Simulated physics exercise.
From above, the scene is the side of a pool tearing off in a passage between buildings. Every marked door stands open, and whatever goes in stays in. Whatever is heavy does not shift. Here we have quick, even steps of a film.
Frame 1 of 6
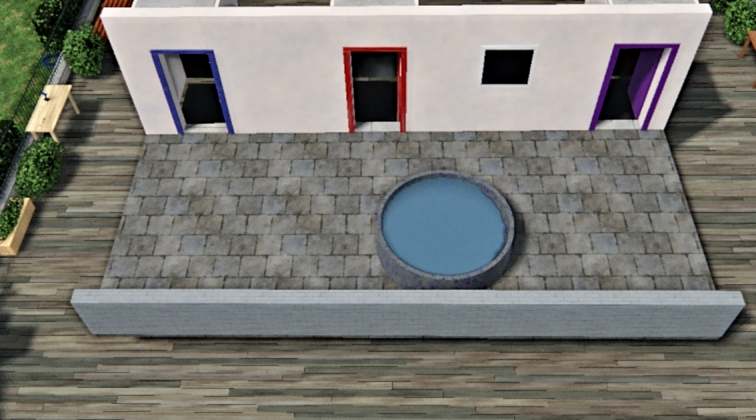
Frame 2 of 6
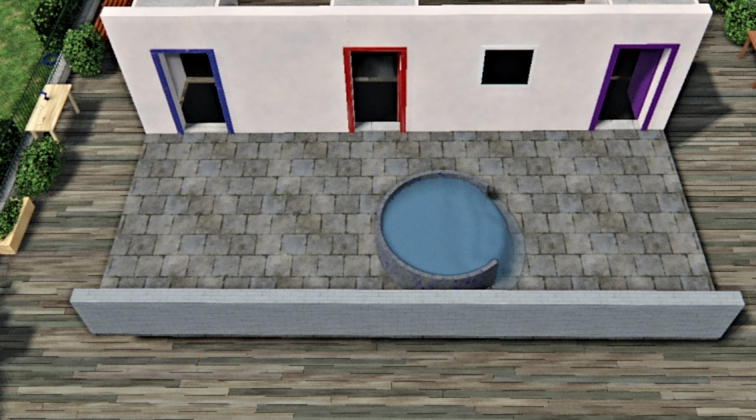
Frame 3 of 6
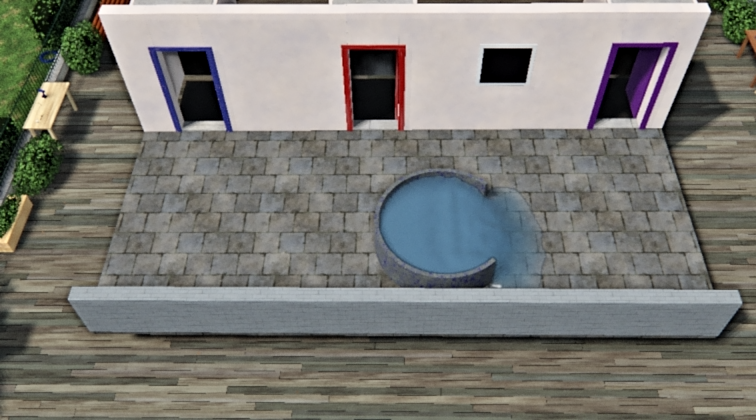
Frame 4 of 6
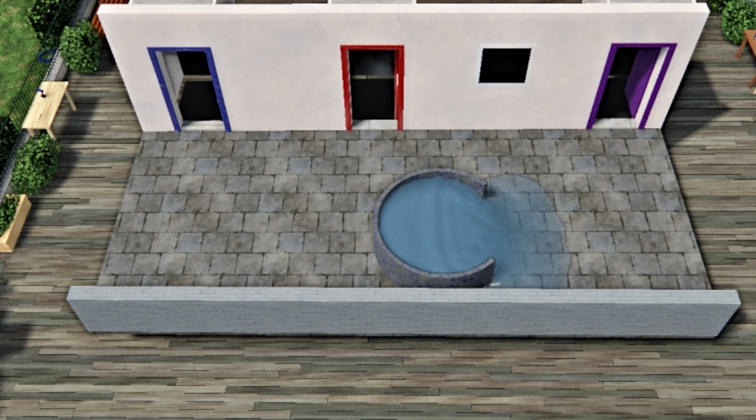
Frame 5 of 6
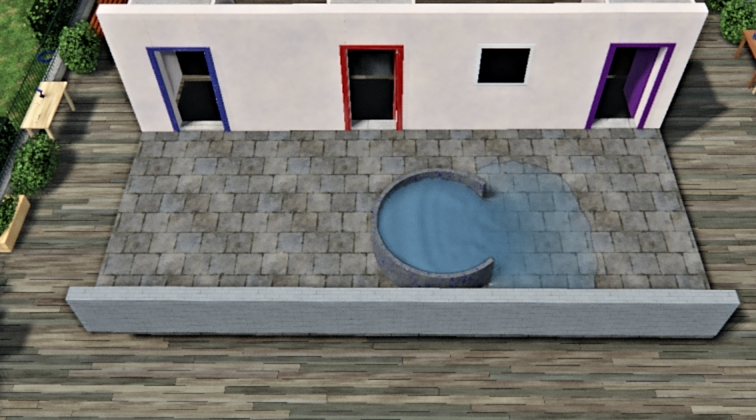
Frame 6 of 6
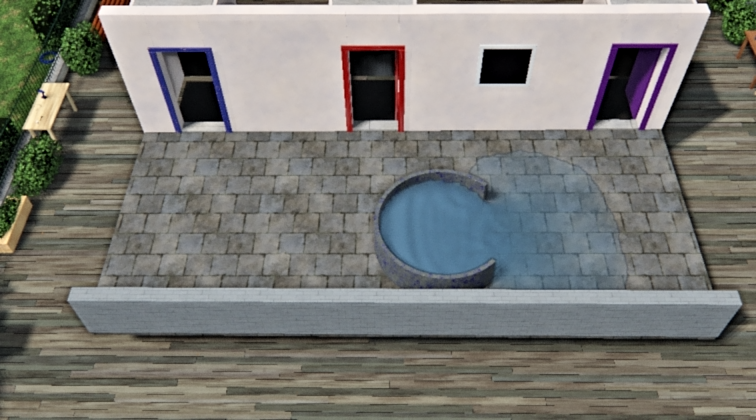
A stone-paved passage between a long white wall at the back and a low grey wall in front, with wood decking around, is seen from high above. A round grey-rimmed tank of blue water sits right of centre, facing blue, red and purple doorways and a small dark window. The tank's right side opens, and water pours through the gap, spreading rightward in a thinning sheet across the paving.
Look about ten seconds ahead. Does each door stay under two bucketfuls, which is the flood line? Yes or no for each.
Purple door - no, it floods; blue door - yes, stays under; red door - yes, stays under.
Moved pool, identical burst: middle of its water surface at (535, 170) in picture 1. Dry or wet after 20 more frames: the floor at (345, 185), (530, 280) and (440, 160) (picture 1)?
Taking them in the order asked: Spared, then spared, then spared.
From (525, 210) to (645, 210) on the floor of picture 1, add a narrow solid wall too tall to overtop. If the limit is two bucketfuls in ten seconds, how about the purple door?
From my reading, I'd say the purple door gets less than that.
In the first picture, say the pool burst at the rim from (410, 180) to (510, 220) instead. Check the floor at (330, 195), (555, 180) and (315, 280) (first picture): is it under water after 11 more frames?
Untouched, soaked, untouched.
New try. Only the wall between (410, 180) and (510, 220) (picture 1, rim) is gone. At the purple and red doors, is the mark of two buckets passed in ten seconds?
Looking at it, the purple door ends up above and the red door ends up above.
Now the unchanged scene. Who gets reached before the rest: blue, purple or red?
It's the purple door.
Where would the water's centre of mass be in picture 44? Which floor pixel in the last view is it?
About (522, 233) in the last view.
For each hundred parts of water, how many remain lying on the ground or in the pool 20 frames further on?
I'd say around 60 per cent.
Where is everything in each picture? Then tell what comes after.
In the first picture, the round tank at (445, 224) is whole and still.
In the second picture, water pours out at (506, 237) and has run to a hidden place.
In the third picture, the front is at (510, 192), out from the gap at (504, 237).
In the fourth picture, the front is at (527, 182), out from the gap at (503, 238).
In the fifth picture, water pours out at (502, 238) and has run to (555, 177).
In the sixth picture, water pours out at (503, 239) and has run to (578, 170).
A moment on, water covers 35 % of the floor; the purple door wet at the sill, nothing in, the blue door not reached, the red door not reached.
Next, water covers 35 % of the floor; the purple door under two buckets in, the blue door not reached, the red door not reached.
Then, water covers 35 % of the floor; the purple door over two buckets in, the blue door not reached, the red door not reached.
Later, water covers 35 % of the floor; the purple door over two buckets in, the blue door not reached, the red door not reached.
In the end, water covers 35 % of the floor; the purple door over two buckets in, the blue door not reached, the red door wet at the sill, nothing in.
